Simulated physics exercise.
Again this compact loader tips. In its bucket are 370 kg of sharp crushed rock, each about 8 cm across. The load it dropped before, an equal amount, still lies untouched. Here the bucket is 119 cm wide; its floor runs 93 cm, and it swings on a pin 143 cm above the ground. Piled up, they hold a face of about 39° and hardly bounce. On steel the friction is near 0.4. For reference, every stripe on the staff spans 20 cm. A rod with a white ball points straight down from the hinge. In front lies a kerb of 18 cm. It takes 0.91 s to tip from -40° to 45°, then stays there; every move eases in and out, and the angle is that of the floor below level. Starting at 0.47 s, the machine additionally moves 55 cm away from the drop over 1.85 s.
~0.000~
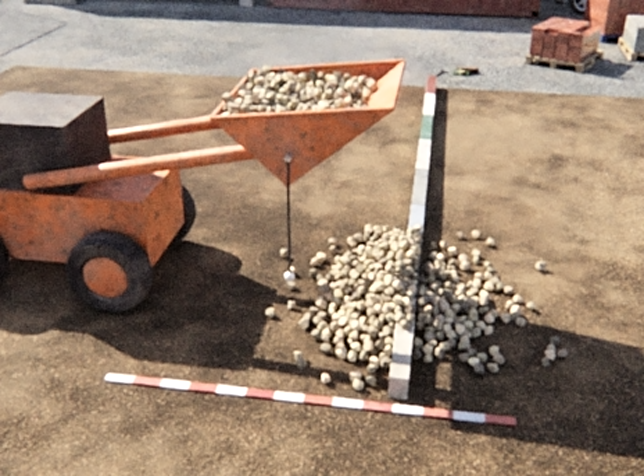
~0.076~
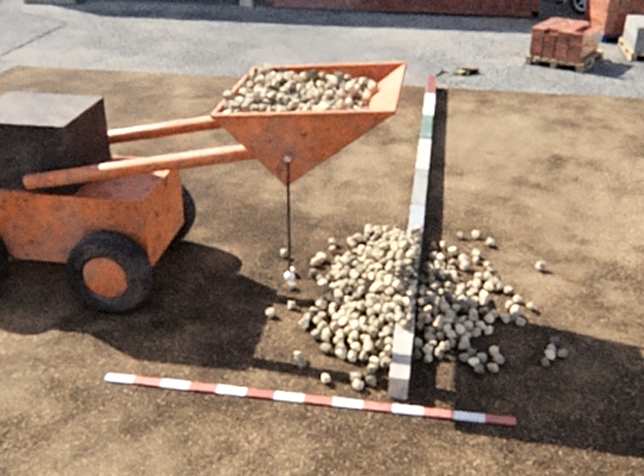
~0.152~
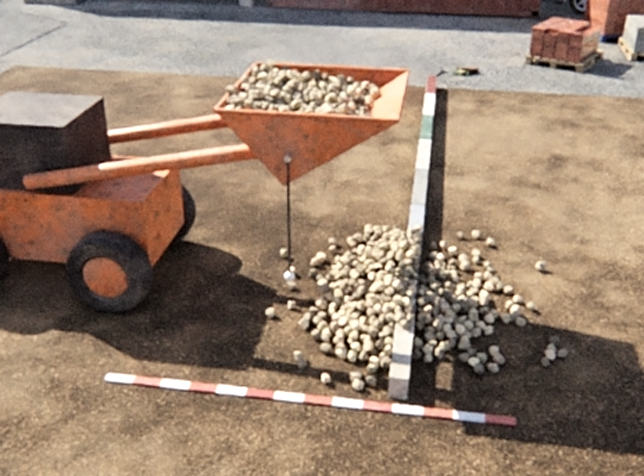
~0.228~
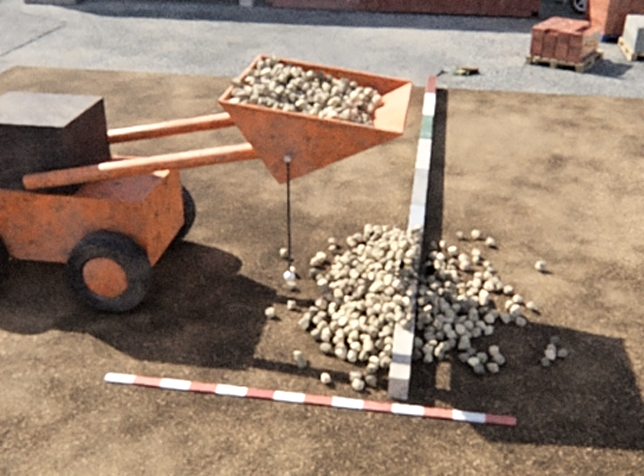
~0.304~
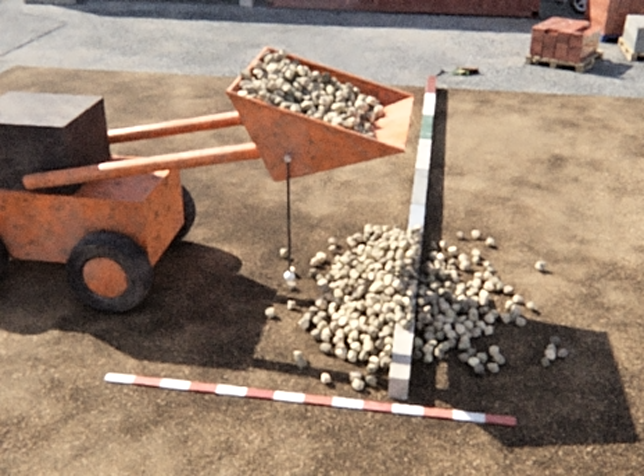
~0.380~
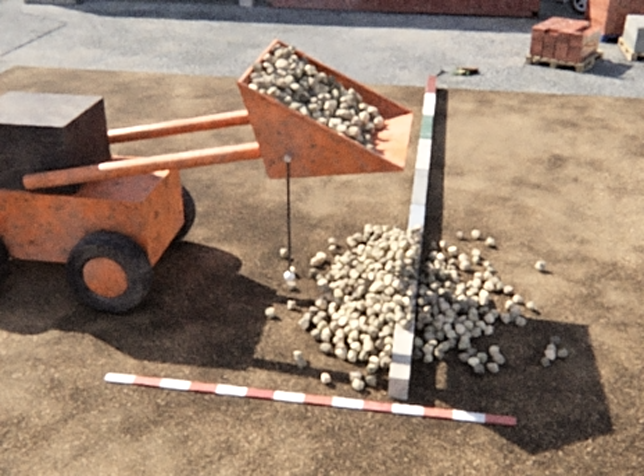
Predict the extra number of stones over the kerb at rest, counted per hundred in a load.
About 21 more per hundred stones.
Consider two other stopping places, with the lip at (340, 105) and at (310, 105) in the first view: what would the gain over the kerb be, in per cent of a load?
Roughly 0 per cent, then 0 per cent.
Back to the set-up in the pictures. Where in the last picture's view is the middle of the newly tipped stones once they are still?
I'd point to about (369, 279).
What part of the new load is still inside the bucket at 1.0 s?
Close to 60 per cent of the load.
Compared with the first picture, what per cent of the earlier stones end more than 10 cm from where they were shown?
Near 5 per cent, I reckon.
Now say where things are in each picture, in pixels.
The bucket is at -40°, its lip at (394, 109); the top of the load is at (299, 79). The earlier load is highest near (397, 267), 32 cm above ground level, 73 % on this side of the kerb, 27 % over the kerb, in the first frame.
The bucket is at -38°, its lip at (395, 112); the top of the load is at (292, 77); the stones move at 0.2 m/s on average, in the second frame.
The bucket is at -34°, its lip at (399, 121); the top of the load is at (262, 72); the stones move at 0.3 m/s on average, in the third frame.
Lip at (402, 134), floor tilted -27°, highest stones at (264, 67); the stones move at 0.4 m/s on average, in the fourth frame.
Lip at (404, 151), floor tilted -18°, highest stones at (271, 60); the stones move at 0.5 m/s on average, in the fifth frame.
Lip at (403, 170), floor tilted -8°, highest stones at (280, 55); the stones move at 0.6 m/s on average, in the sixth frame.
After 0.7 s the floor is at 31°; in per cent of one load, 100 in the bucket, 73 on this side of the kerb, 27 over the kerb; the foremost stones are at (544, 327).
After 1.0 s the floor is at 45°; in per cent of one load, 60 in the bucket, 112 on this side of the kerb, 27 over the kerb; the foremost stones are at (544, 327).
After 2.8 s the floor is at 45°; in per cent of one load, 0 in the bucket, 152 on this side of the kerb, 48 over the kerb; the foremost stones are at (557, 322).
After 5.4 s the floor is at 45°; in per cent of one load, 0 in the bucket, 152 on this side of the kerb, 48 over the kerb; the foremost stones are at (557, 322). Net gain over the kerb, 21.
